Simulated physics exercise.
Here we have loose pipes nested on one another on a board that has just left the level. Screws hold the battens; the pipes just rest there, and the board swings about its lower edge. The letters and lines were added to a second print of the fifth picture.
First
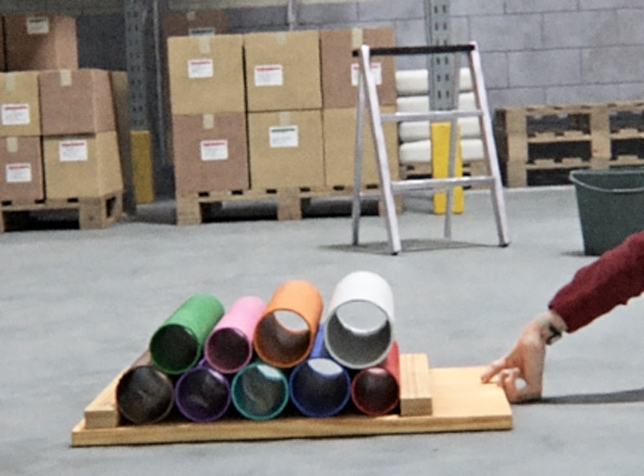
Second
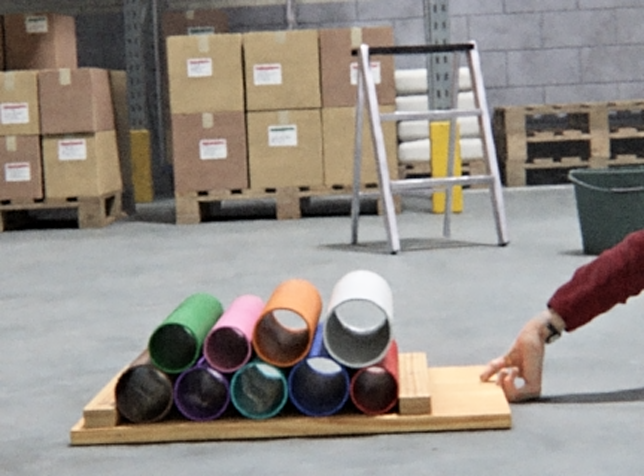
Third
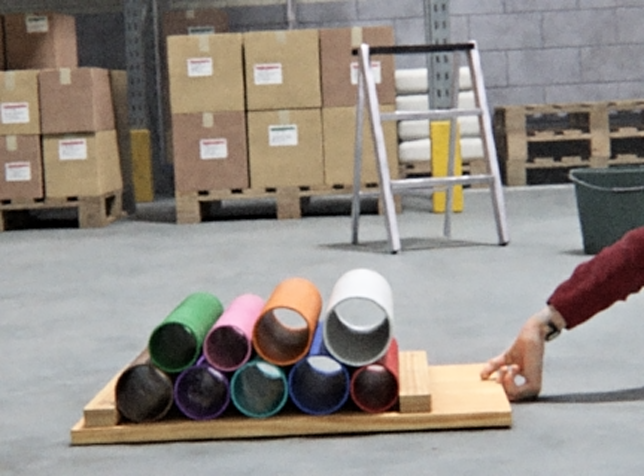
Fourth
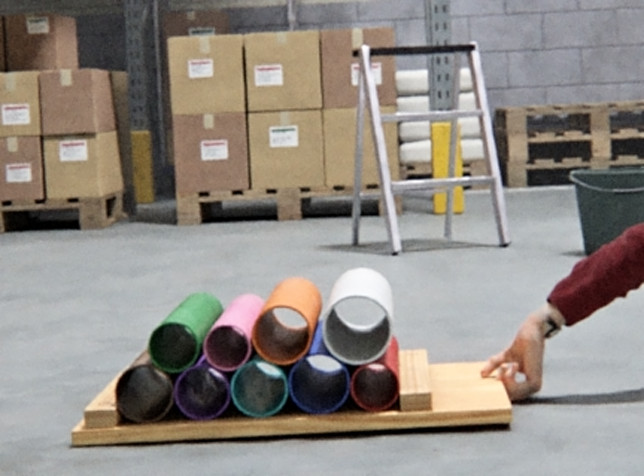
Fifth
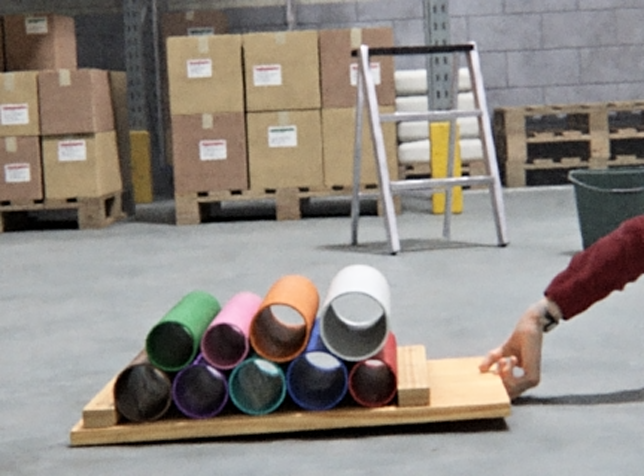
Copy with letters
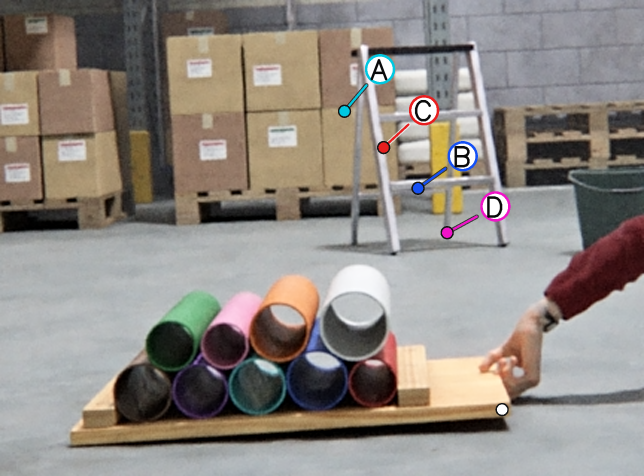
In a warehouse with stacked boxes, pallets and a stepladder behind, a fixed camera looks from floor level height across a grey concrete floor. Green, pink, orange and white pipes rest on a lower row of brown, purple, turquoise, blue and red ones, between battens on a wooden board. At right, a red-sleeved hand holds the board's end, then raises it slightly, tilting board and pipes together.
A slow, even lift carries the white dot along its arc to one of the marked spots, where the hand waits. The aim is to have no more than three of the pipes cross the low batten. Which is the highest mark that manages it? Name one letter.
The highest mark that will do is B.
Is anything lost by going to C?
At C: Yes.
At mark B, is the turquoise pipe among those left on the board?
Yes, with B.
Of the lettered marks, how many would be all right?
Two of them.
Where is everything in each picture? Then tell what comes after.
Purple pipe (203, 394); turquoise pipe (260, 391); blue pipe (320, 386), in the first picture.
Blue pipe (319, 386); red pipe (375, 390), in the second picture.
Board (298, 392); red pipe (375, 388); white pipe (358, 330); pink pipe (227, 347), in the third picture.
Board (298, 392); brown pipe (144, 393); purple pipe (203, 392), in the fourth picture.
Board (296, 389); brown pipe (143, 392); purple pipe (201, 390), in the fifth picture.
On the marked copy, A at (345, 111); B at (418, 188); C at (383, 148); D at (447, 232); the white dot at (502, 410).
With B. Early on, board at 19°.
Further on, board at 33°.
At the end, board at 33°, three over the low batten (green, orange, pink).
As for the rest, A nine over the low batten; C eight over the low batten; D none over the low batten.
